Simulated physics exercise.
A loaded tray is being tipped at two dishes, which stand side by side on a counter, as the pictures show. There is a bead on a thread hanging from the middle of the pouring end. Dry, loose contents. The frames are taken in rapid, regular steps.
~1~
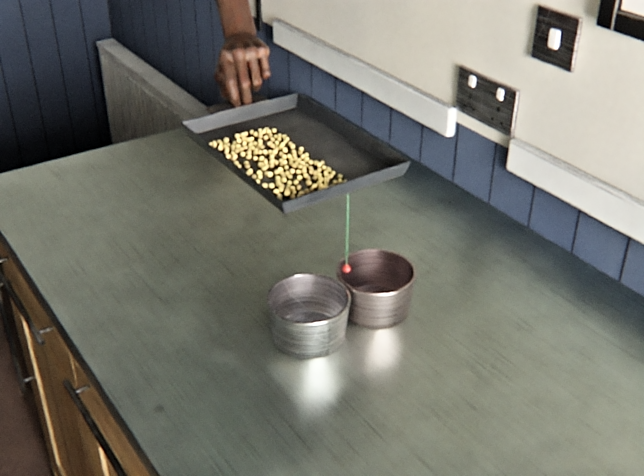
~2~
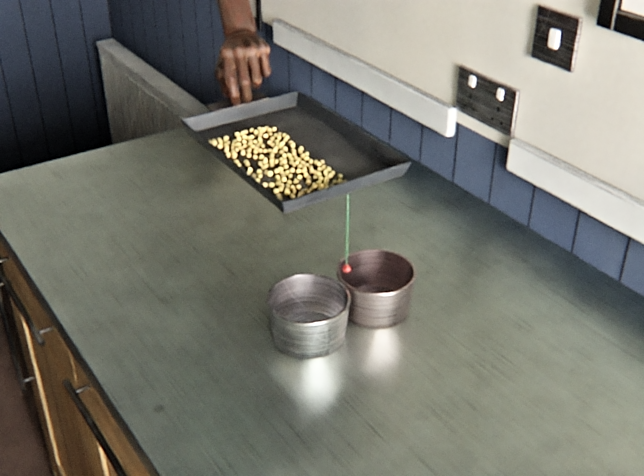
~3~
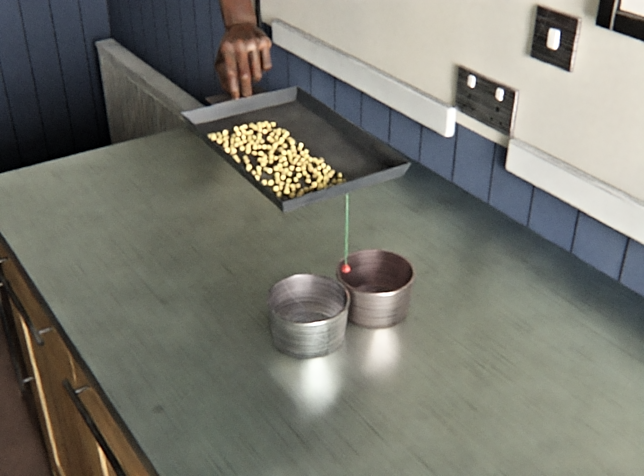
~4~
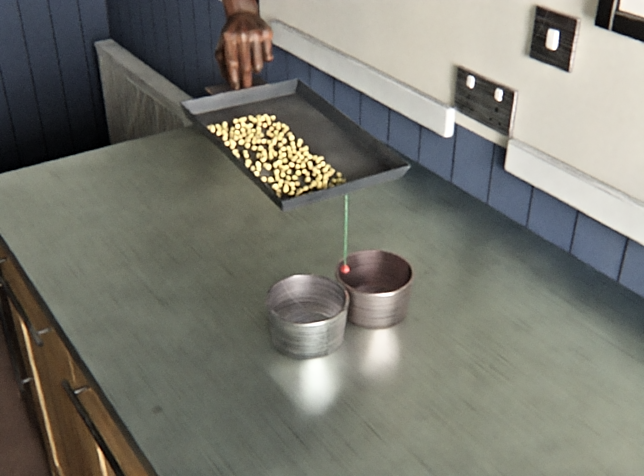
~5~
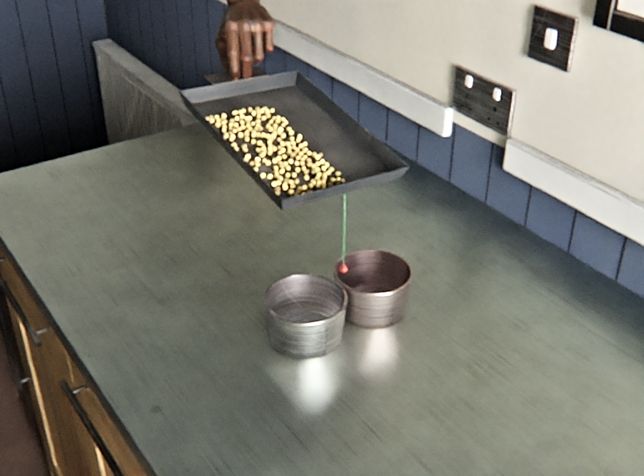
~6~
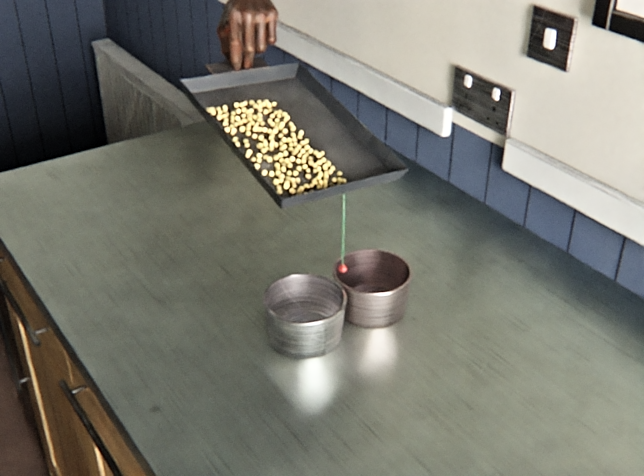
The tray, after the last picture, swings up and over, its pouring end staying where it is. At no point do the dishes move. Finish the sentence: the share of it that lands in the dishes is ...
... above one half.
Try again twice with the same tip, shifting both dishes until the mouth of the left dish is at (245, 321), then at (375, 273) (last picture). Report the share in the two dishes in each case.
Roughly 0% on the first try and 90% on the second.
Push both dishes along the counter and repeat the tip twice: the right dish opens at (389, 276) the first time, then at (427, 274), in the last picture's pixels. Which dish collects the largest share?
First place: The rightmost one; second place: The rightmost one.
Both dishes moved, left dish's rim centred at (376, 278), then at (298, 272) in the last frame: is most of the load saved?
Result, first setup: A majority share; second setup: A minority share.
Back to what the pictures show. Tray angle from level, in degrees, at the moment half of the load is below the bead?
Roughly 95 degrees from level.
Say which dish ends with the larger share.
The one to the right.
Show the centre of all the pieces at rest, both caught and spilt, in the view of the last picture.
At about (379, 304).
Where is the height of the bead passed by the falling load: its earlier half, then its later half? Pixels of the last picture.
First part (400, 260), rest (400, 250).
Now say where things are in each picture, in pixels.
The first frame shows corners of the pouring end at (285, 199) and (404, 160), level; middle of the load at (276, 162), soya beans; left dish at (331, 334); right dish at (399, 305); bead on its thread at (346, 269).
The second frame shows corners of the pouring end at (285, 199) and (404, 161), level; middle of the load at (276, 161).
The third frame shows corners of the pouring end at (285, 198) and (404, 162), tipped barely, lowest at the right corner; middle of the load at (276, 158).
The fourth frame shows corners of the pouring end at (285, 197) and (404, 164), tipped a little, lowest at the right corner; middle of the load at (275, 154).
The fifth frame shows corners of the pouring end at (284, 196) and (402, 165), tipped a little, lowest at the right corner; middle of the load at (274, 149).
The sixth frame shows corners of the pouring end at (284, 195) and (402, 167), tipped a little, lowest at the right corner; middle of the load at (276, 145); left dish at (327, 334); right dish at (395, 305).
Soon after the last picture, tray tipped steeply; nearly all on the tray; a stray few in the right dish; a stray few outside both; a stray few in the air.
A little later, tray tipped right over; about a quarter on the tray; about a third in the right dish; a small part outside both; about a third in the air.
Later still, tray tipped past a quarter turn; most in the right dish; about a quarter outside both.
At rest, tray tipped past a quarter turn; none in the left dish; most in the right dish; about a quarter outside both.
